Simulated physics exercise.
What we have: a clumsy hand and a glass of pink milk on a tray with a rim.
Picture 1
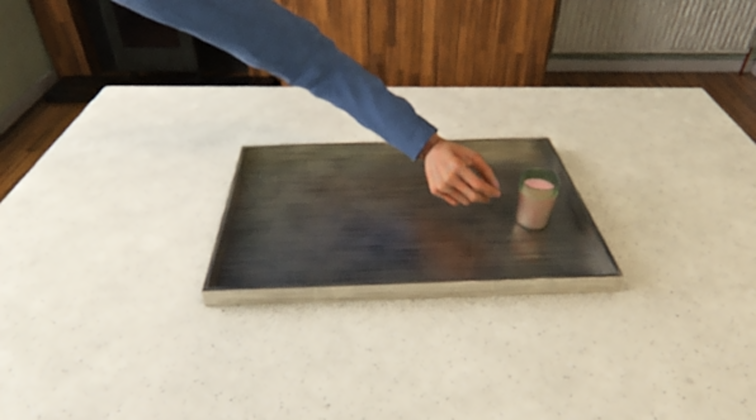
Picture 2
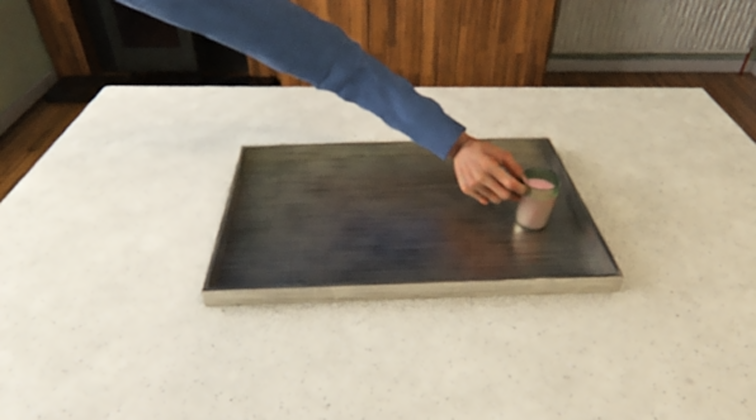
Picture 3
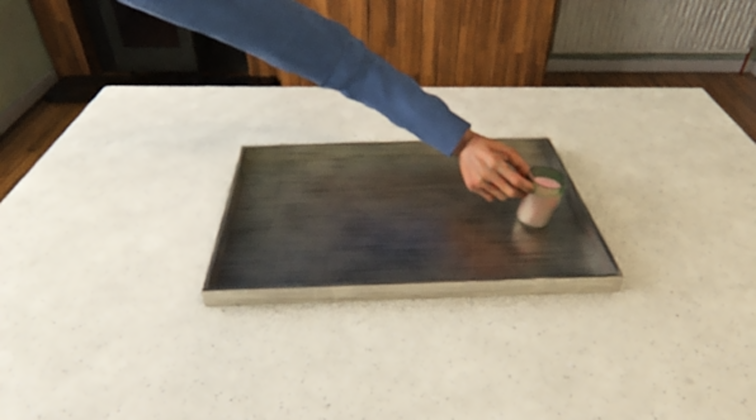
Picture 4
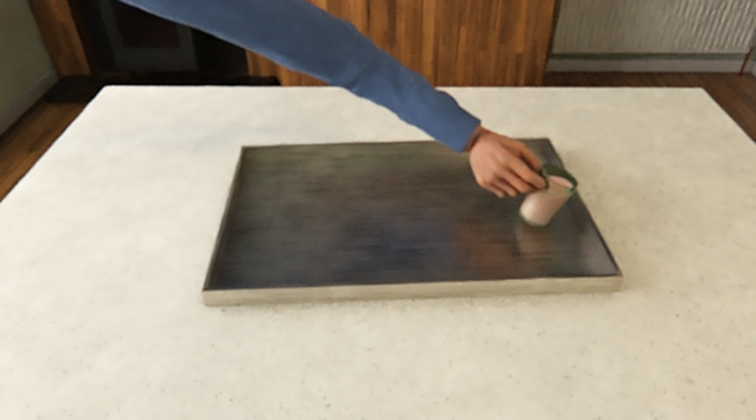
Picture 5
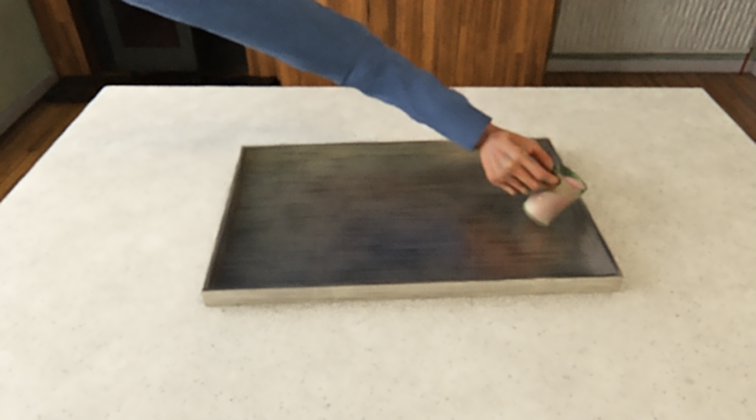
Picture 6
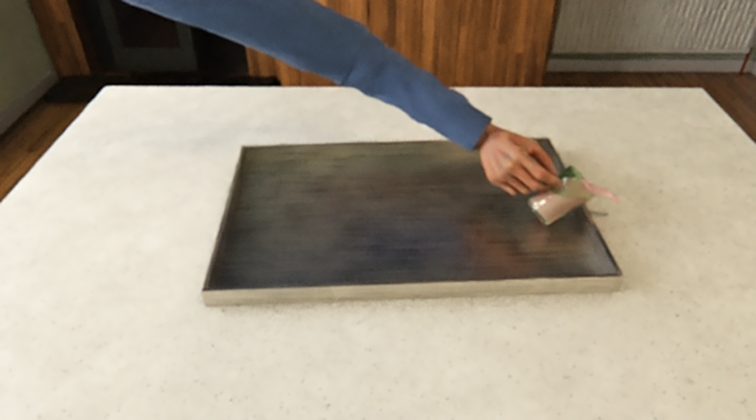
On a pale countertop, a hand in a blue sleeve reaches right to a glass of pink liquid standing on a dark rimmed tray and pushes its side, tilting it steeply rightward until pink liquid emerges from the rim.
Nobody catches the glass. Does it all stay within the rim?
The pink milk escapes from the tray.
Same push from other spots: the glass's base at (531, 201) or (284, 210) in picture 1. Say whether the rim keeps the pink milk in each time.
First it escapes from the tray, then it is held by the rim.
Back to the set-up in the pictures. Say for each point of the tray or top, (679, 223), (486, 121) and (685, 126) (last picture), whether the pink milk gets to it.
One: Wet. Two: Dry. Three: Not reached.
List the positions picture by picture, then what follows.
In the first picture, it stands upright; glass (537, 199) about three quarters full; tray (406, 280).
In the second picture, fingers against its side; glass about three quarters full, surface at (539, 189).
In the third picture, fingers against its side; glass (540, 197) about three quarters full.
In the fourth picture, fingers against its side; glass about three quarters full, surface at (553, 186); tray (406, 280).
In the fifth picture, fingers against its side; glass (555, 195) tipped 30°.
In the sixth picture, it is falling; glass (562, 196) tipped 45°.
A moment on, the glass lies across the rim; the puddle covers about as much as a plate; it spreads outside the tray.
Further on, the puddle covers about as much as a tray; it spreads outside the tray.
When it is over, the puddle covers about as much as a tray; it spreads outside the tray.
